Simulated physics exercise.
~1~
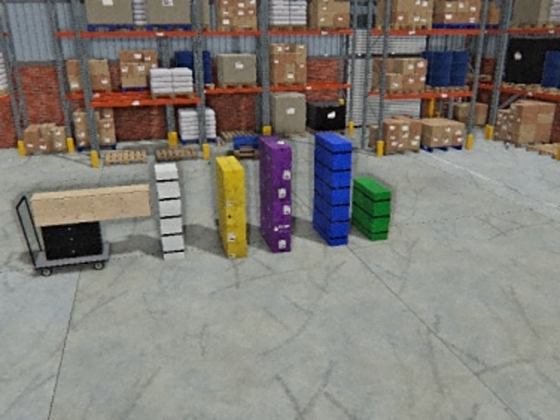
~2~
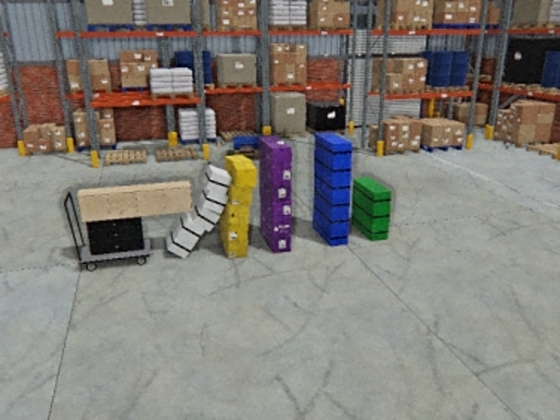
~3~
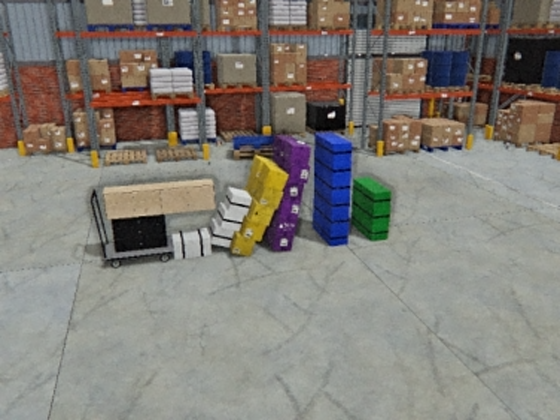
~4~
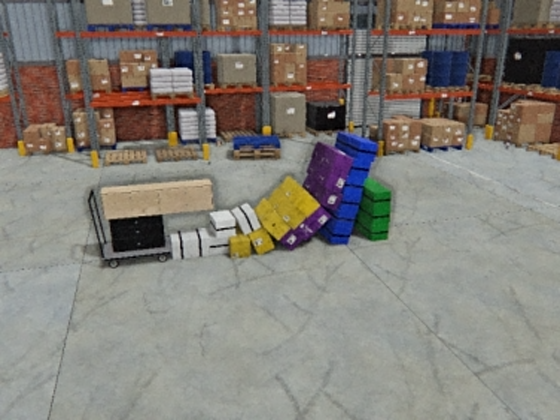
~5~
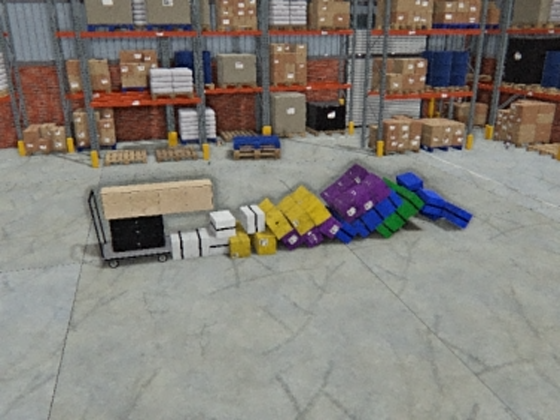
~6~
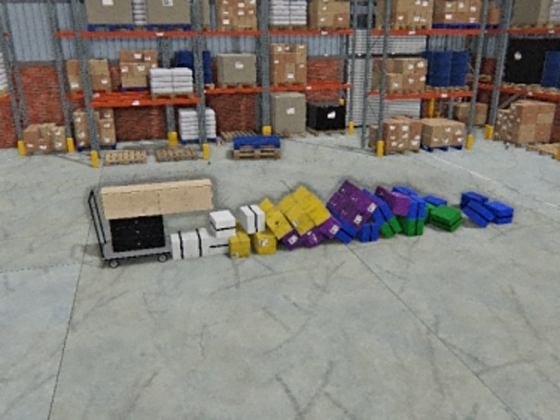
The footage shows a loaded trolley rolling right into a white stack of cartons in a warehouse, toppling it against the yellow stacks, which knock over the purple, blue and green ones in turn, leaving the trolley stopped beside a long, jumbled heap across the floor.
